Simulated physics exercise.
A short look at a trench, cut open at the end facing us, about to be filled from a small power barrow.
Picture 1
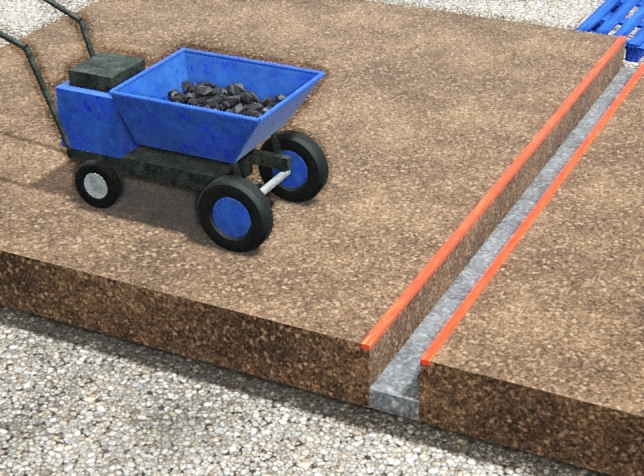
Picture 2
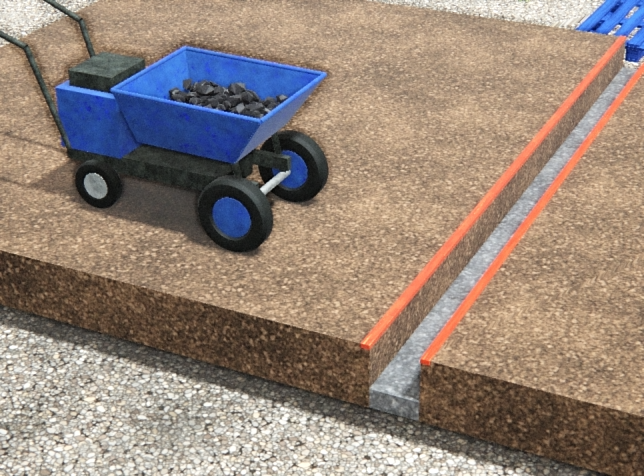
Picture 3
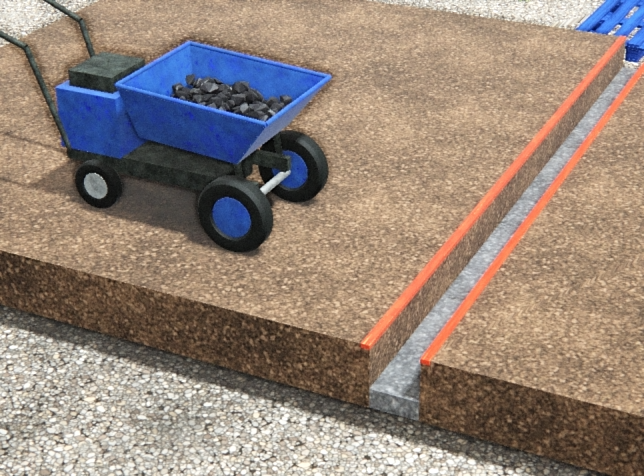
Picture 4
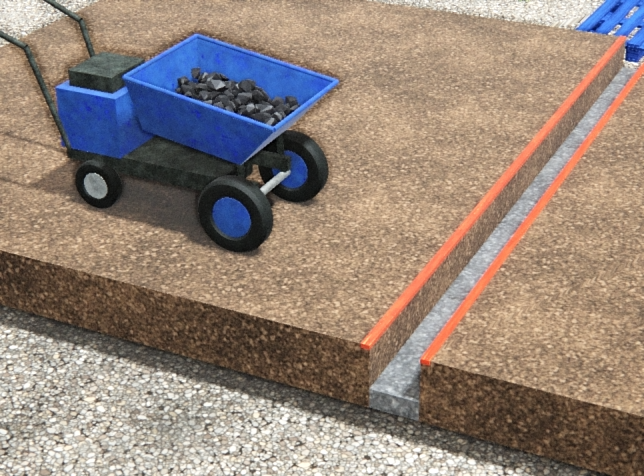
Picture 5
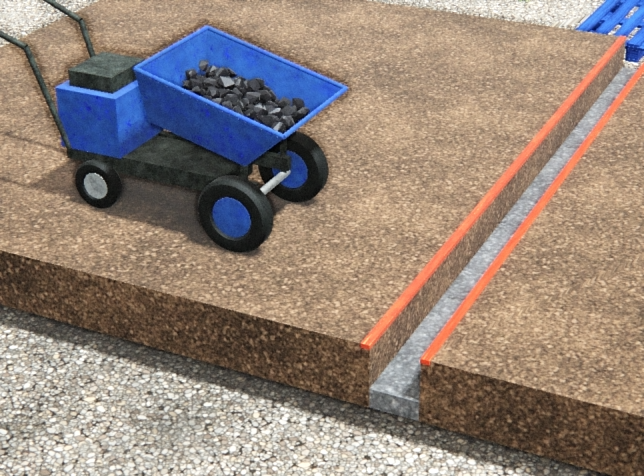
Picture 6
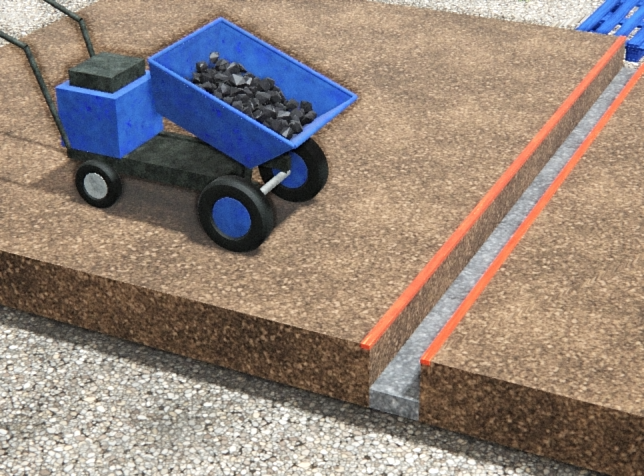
A blue skip heaped with dark lumps of coal sits on a small power barrow at the left, seen from above at an angle on a slab of brown earth. To the right, a narrow grey-floored trench with orange edges runs back from its open near end, with pale gravel in front and something blue in the far corner. The skip starts level and tilts forward to the right, slowly then more clearly, its back rising and the coal shifting slightly, while the wheels and camera stay still.
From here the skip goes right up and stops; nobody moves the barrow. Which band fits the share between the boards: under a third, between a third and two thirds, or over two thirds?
Between the edges lies less than a third of the load.
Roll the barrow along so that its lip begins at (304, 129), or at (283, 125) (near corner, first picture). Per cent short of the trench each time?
In turn 20 and 50 in a hundred.
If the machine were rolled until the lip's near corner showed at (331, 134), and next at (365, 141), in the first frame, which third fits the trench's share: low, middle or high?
The first try: Above two thirds. The second: Between a third and two thirds.
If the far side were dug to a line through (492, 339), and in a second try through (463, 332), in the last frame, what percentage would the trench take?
Roughly 20 per cent, and 20 per cent.
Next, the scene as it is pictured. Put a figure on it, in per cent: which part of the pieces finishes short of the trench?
Close to 70 per cent.
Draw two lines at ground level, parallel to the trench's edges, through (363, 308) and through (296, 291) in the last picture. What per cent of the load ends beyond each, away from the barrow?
The first gives 30 %, the second 80 %.
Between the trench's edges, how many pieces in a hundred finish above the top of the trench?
About 0 per cent.
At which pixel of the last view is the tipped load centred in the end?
Close to (401, 248).
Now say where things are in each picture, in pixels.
In the first picture, lip of the skip (259, 121), level; top of the load (219, 111), lumps of coal; first edge of the trench (391, 314); far edge (449, 328), the trench under half as wide as the skip, and about as deep as wide.
In the second picture, lip of the skip (261, 122), tipped barely; top of the load (220, 111).
In the third picture, lip of the skip (266, 125), tipped barely; top of the load (214, 109).
In the fourth picture, lip of the skip (274, 130), tipped a little; top of the load (205, 96).
In the fifth picture, lip of the skip (284, 137), tipped a little; top of the load (211, 83).
In the sixth picture, lip of the skip (294, 147), tipped clearly; top of the load (206, 80); first edge of the trench (391, 314); far edge (449, 328).
Just after the last frame, skip tipped steeply; every one in the skip.
A moment on, skip tipped right over; the larger part in the skip; about a tenth short of the trench; just a few in or heaped over the trench; just a few falling.
Further on, skip tipped right over; roughly a quarter in the skip; roughly two thirds short of the trench; about a tenth in or heaped over the trench.
When it is over, skip tipped right over; about a tenth in the skip; roughly two thirds short of the trench; about a tenth in or heaped over the trench; not one beyond it.
